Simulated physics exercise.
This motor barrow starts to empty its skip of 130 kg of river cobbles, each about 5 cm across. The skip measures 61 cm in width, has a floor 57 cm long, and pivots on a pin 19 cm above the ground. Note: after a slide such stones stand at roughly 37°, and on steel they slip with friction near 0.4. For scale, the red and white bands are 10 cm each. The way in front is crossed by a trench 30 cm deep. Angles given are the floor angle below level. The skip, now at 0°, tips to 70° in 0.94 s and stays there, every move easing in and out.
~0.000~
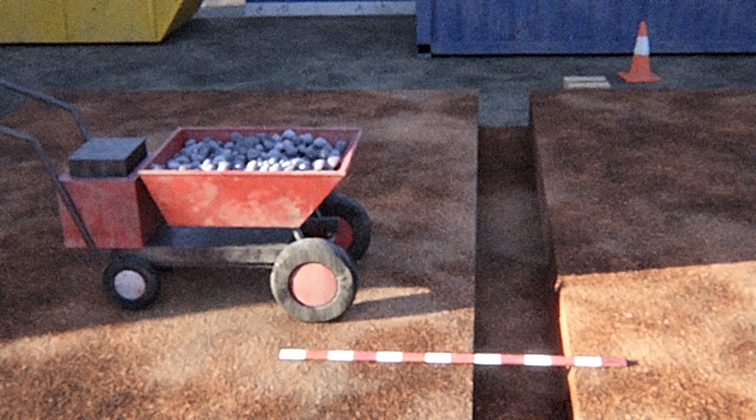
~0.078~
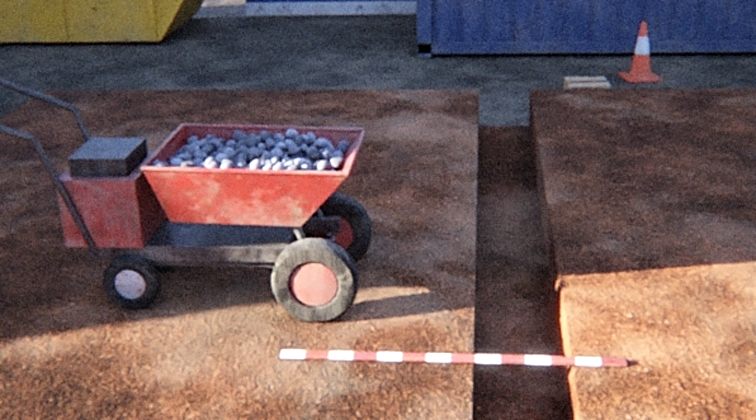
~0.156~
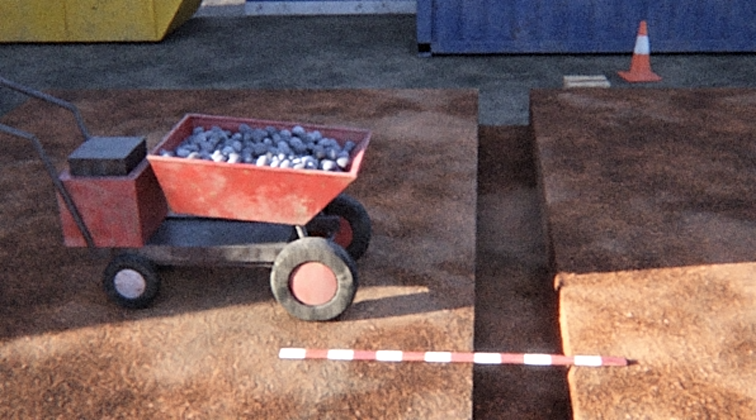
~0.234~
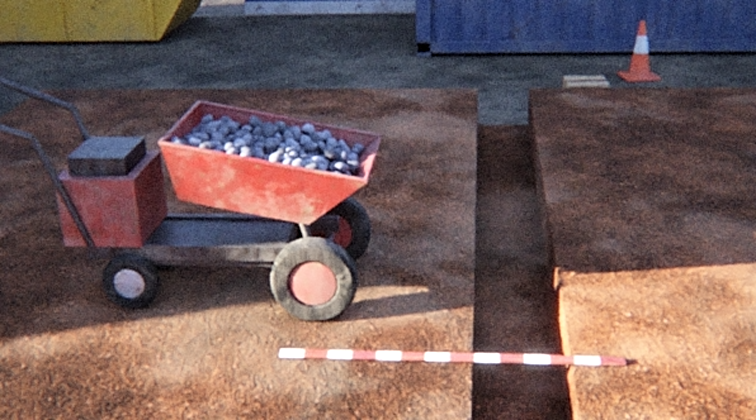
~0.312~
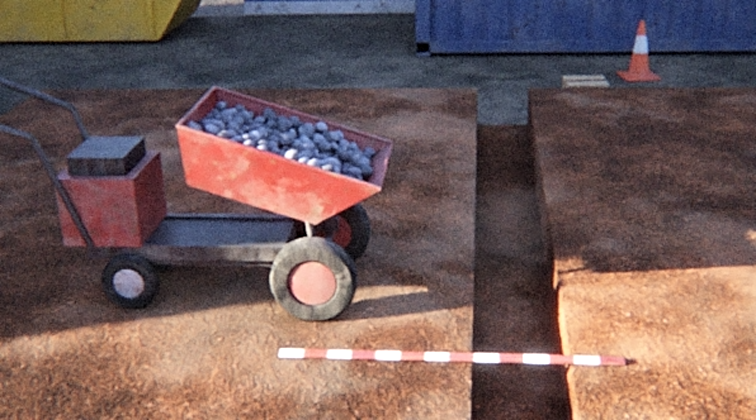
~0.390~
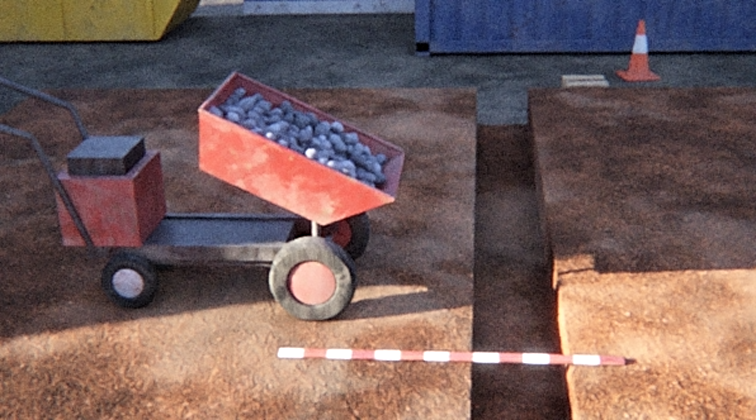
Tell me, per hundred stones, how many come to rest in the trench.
94 per hundred.
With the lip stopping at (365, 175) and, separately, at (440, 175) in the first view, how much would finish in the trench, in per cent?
First place roughly 100%, second roughly 40%.
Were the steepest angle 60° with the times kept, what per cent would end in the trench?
I'd guess some 70 in a hundred.
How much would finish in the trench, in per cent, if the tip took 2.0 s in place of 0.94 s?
It would come to roughly 90 per cent.
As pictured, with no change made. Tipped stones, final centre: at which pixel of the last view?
Around (512, 333).
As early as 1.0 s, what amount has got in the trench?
About 25 per cent by then.
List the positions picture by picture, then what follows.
The first frame shows lip at (345, 174), floor tilted 0°, highest stones at (285, 145).
The second frame shows lip at (348, 175), floor tilted 1°, highest stones at (270, 144); the stones move at 0.3 m/s on average.
In the third frame, the skip is at 5°, its lip at (356, 177); the top of the load is at (225, 140); the stones move at 0.6 m/s on average.
The fourth frame shows lip at (367, 182), floor tilted 11°, highest stones at (214, 128); the stones move at 0.8 m/s on average.
The fifth frame shows lip at (380, 189), floor tilted 18°, highest stones at (226, 116); the stones move at 0.9 m/s on average.
In the sixth frame, the skip is at 26°, its lip at (394, 200); the top of the load is at (242, 104); the stones move at 1.0 m/s on average.
After 0.7 s the floor is at 59°; 100 % in the skip; the foremost stones are at (427, 221).
After 1.0 s the floor is at 70°; 63 % in the skip, 10 % short of the trench, 27 % in the trench; the foremost stones are at (535, 337).
After 1.4 s the floor is at 70°; 20 % in the skip, 9 % short of the trench, 71 % in the trench; the foremost stones are at (566, 359).
After 3.3 s the floor is at 70°; 0 % in the skip, 6 % short of the trench, 94 % in the trench; the foremost stones are at (577, 340).
